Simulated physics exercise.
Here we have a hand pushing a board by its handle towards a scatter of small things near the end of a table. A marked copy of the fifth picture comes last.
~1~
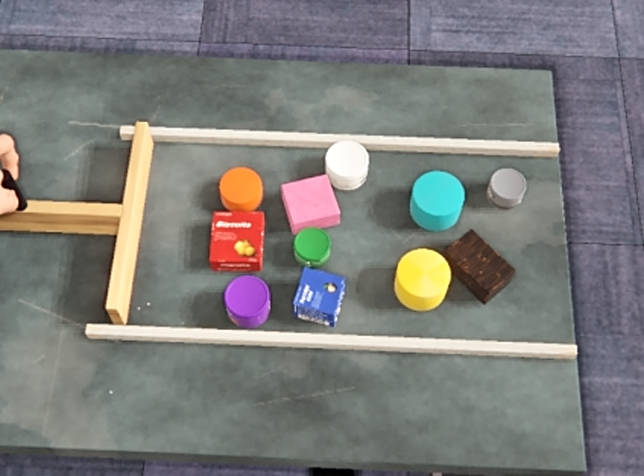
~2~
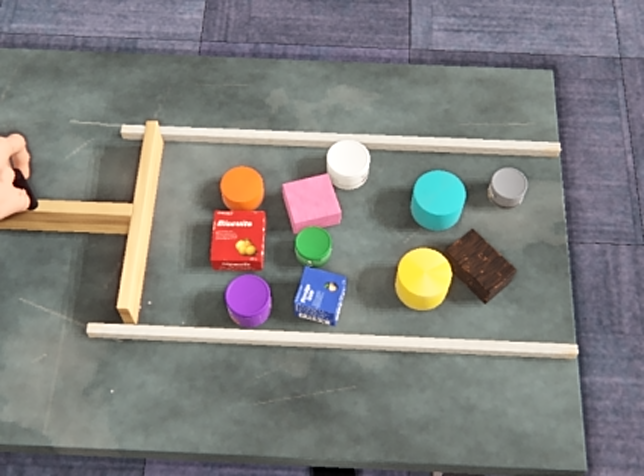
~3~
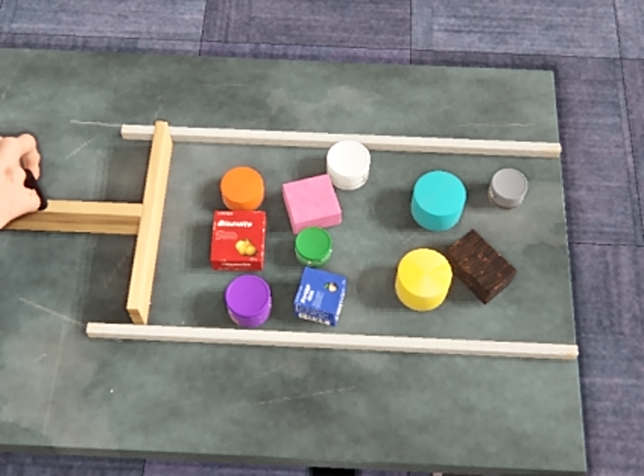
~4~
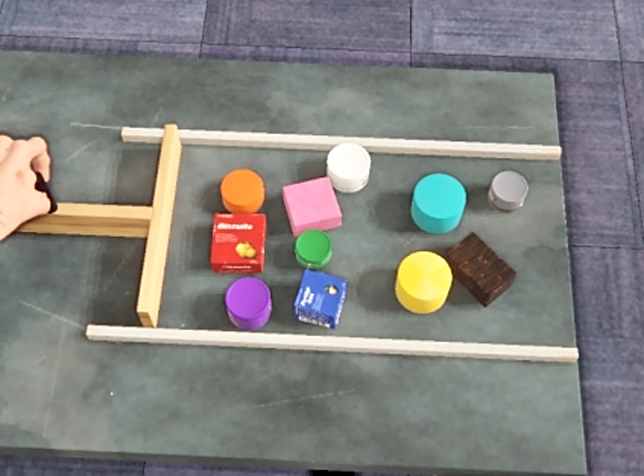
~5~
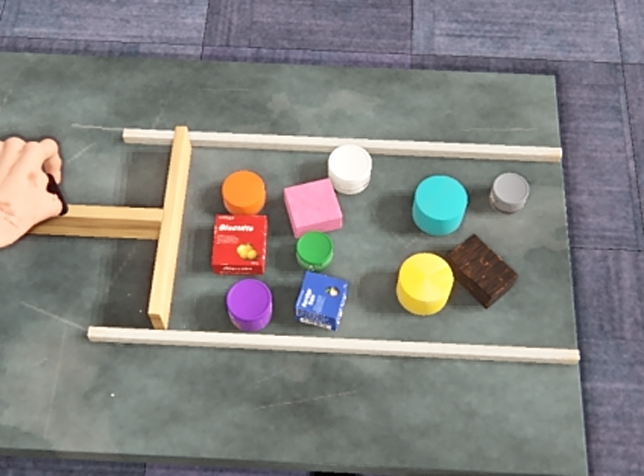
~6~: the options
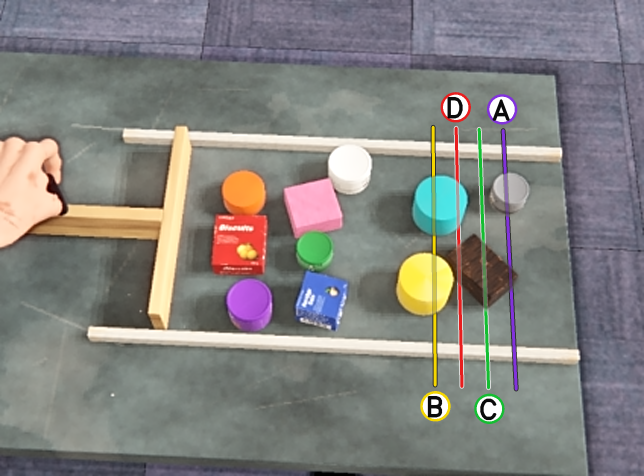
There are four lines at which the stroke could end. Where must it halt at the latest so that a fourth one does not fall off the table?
D is the last line within the limit.
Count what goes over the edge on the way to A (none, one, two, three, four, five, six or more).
Six or more.
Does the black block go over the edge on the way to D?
By then, yes.
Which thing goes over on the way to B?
It is the grey tub.
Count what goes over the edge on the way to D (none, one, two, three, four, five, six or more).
Three.
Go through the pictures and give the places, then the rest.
The first picture shows turquoise tin (436, 201); green jar (312, 248); red packet (238, 242).
The second picture shows board (138, 210); pink block (311, 204).
The third picture shows board (147, 210); blue packet (320, 297).
The fourth picture shows board (158, 213); orange pot (242, 193).
The fifth picture shows board (168, 215); grey tub (509, 194); black block (480, 271); turquoise tin (439, 205).
On the marked copy, A at (509, 250); B at (434, 247); C at (484, 249); D at (459, 248).
Following D. Soon after the start, board (273, 220); purple tub (295, 313); white jar (353, 167).
Later, board (378, 224); grey tub (537, 186); black block (519, 261).
In the end, board (459, 228); turquoise tin over the edge; black block over the edge; three fallen.
As for the rest, A drops six; B is within the limit but short; C drops four.
